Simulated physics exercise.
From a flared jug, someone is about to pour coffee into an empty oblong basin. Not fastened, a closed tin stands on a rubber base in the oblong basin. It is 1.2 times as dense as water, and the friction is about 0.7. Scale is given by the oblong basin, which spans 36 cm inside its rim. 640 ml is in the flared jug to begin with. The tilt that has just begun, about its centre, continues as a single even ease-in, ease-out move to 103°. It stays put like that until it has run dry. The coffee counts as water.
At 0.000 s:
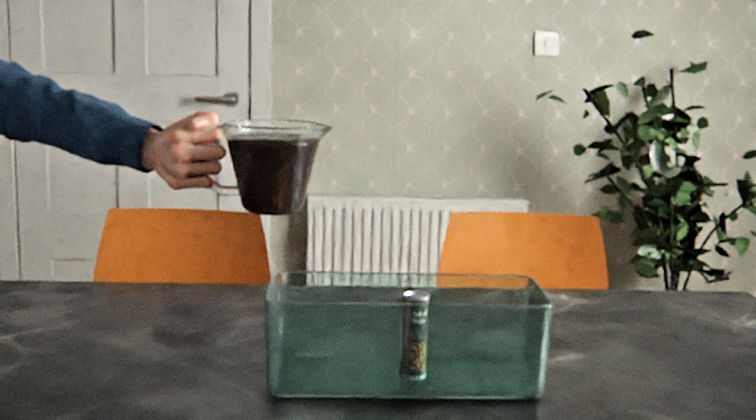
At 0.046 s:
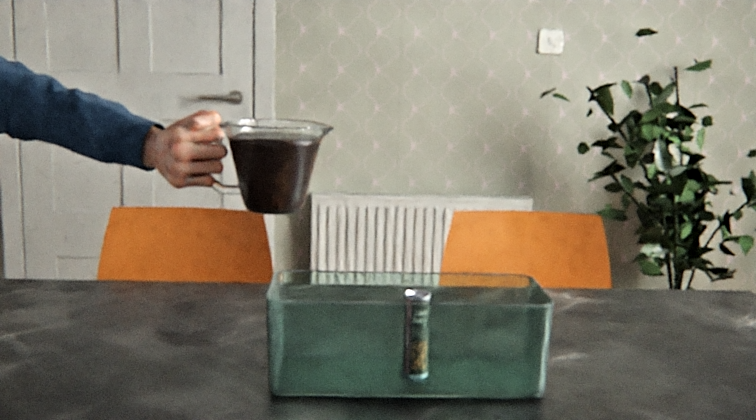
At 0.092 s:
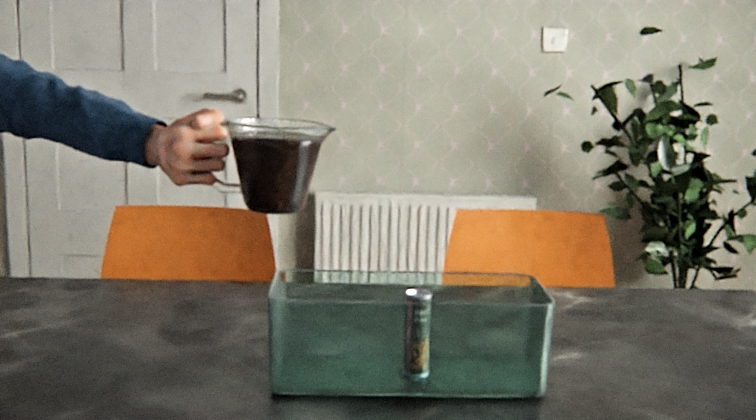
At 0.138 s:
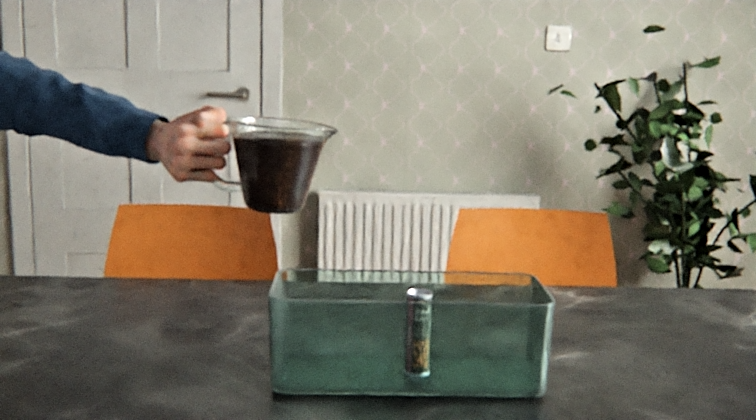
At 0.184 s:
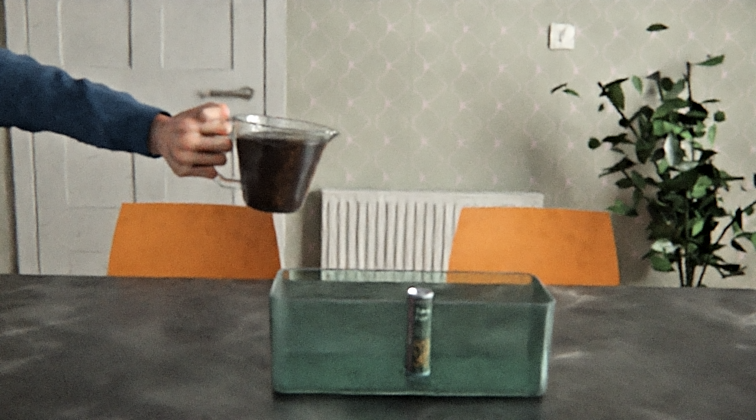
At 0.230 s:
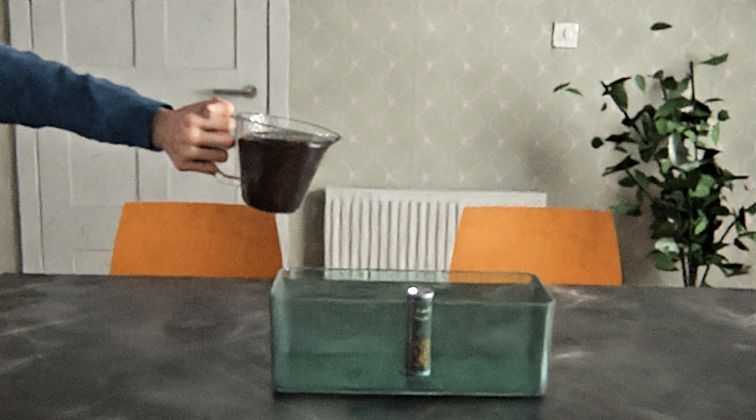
To begin with, a hand at the left holds a glass jug of dark liquid level above a greenish see-through oblong basin, where a small tin stands upright on a dark table. The hand then tilts the jug slightly to the right, its liquid staying inside, while the tin stays still.
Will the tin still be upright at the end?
Yes - it will make it through.
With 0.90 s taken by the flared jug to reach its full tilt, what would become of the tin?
The tin remains upright.
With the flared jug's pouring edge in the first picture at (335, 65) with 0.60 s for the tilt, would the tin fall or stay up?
Result: Tin tipped over.
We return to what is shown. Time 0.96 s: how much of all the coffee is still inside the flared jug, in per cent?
14 in a hundred, give or take.
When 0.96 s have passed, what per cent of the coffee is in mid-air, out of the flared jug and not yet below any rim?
Estimate: About 18 in a hundred.
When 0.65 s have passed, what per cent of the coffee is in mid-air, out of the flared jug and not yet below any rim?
Close to 24 in a hundred.
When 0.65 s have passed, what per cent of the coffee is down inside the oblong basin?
Estimate - around 7 in a hundred parts.
After 0.65 s the tilt is 64° and 69 per cent is still to pour; the tin stands where it began.
After 0.96 s the tilt is 97° and 13 per cent is still to pour; the tin stands 1 cm from where it began.
After 1.28 s the tilt is 103° and 0 per cent is still to pour; the tin stands 1 cm from where it began.
After 1.63 s the tilt is 103° and 0 per cent is still to pour; the tin stands 1 cm from where it began.
In the end the tin stands 1 cm from where it began.
